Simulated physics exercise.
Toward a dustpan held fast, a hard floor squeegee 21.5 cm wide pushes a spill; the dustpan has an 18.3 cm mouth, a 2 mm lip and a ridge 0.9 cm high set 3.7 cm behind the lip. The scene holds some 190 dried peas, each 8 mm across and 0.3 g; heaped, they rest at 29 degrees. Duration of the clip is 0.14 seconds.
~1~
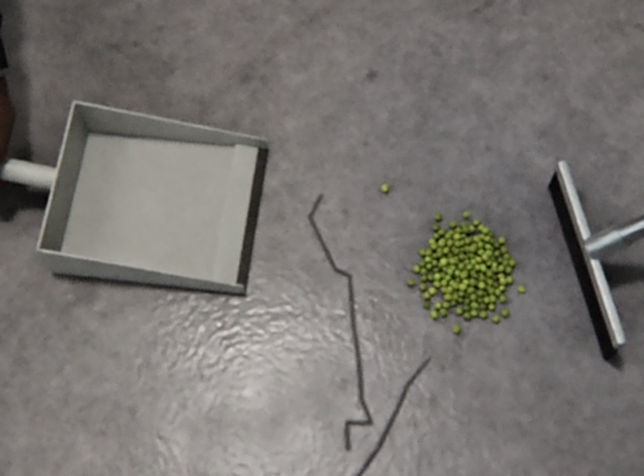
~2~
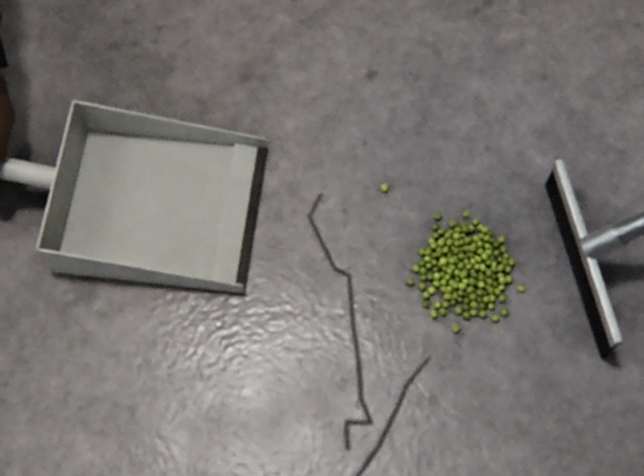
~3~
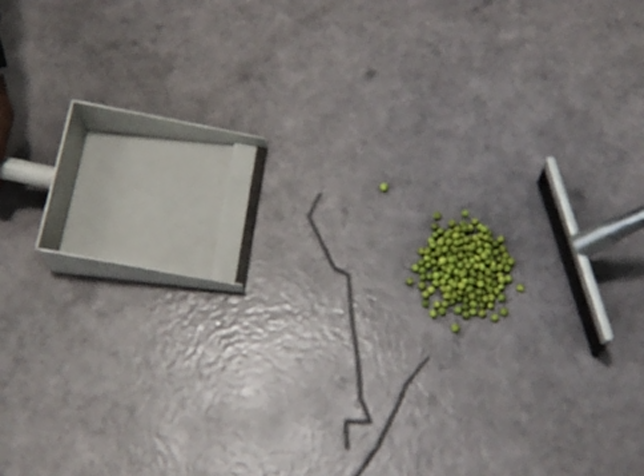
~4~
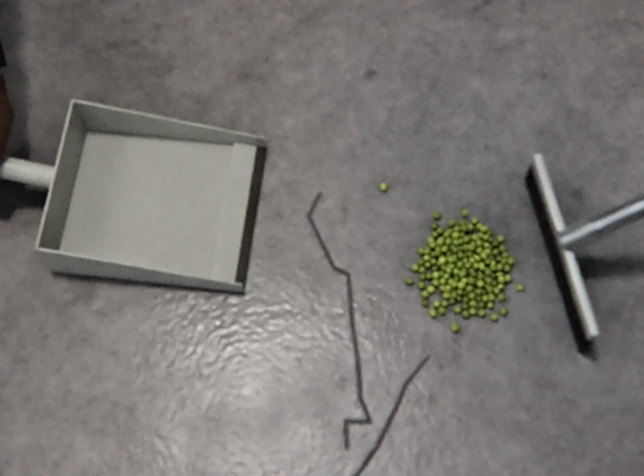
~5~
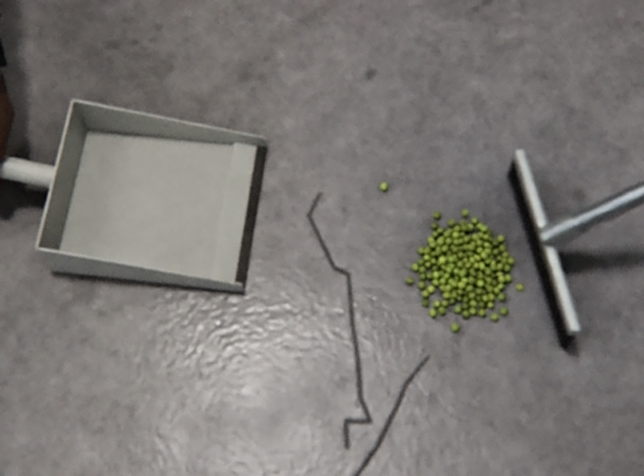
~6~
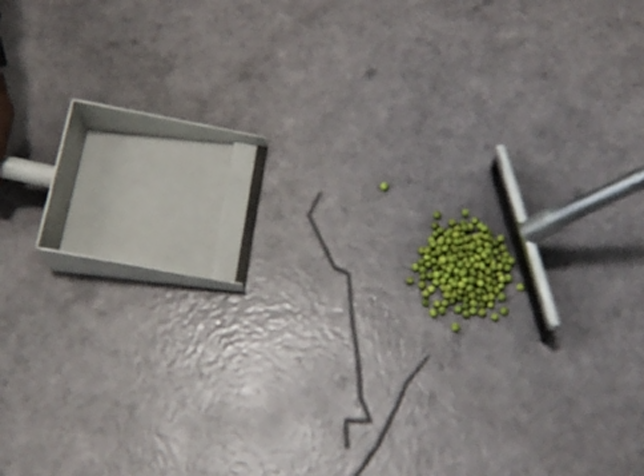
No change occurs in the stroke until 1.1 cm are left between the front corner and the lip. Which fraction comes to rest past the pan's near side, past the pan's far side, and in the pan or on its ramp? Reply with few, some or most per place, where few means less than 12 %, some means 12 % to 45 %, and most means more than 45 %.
Near side = some, far side = few, pan = some.
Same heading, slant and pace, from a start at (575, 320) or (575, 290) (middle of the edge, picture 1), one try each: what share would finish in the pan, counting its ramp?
I'd put it near 20 per cent for the first and near 20 per cent for the second.
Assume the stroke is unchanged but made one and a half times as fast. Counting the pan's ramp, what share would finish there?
In that case close to 30 per cent.
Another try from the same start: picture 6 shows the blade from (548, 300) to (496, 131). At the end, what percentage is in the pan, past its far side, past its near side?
Split: Pan = 0, far = 5, near = 25.
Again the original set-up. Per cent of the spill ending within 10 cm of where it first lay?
Around 0 percent.
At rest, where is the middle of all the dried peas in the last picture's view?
Roughly pixel (258, 266).
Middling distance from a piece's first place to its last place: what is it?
Roughly 24 cm.
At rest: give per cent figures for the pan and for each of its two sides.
Near: 40; far: 0; pan: 15 (percent).
Then, 0.17 s after the last picture, middle of the blade 17 cm from the lip; 0 % over the lip, far side 0 %, near side 20 %.
Then, 0.28 s after the last picture, middle of the blade 8 cm from the lip; 0 % over the lip, far side 0 %, near side 30 %.
Then, 0.53 s after the last picture, middle of the blade 5 cm from the lip; 20 % over the lip, far side 0 %, near side 40 %.
In the end, near side 40 %, far side 0 %, pan 15 %, in front of the lip or behind the blade 45 %.
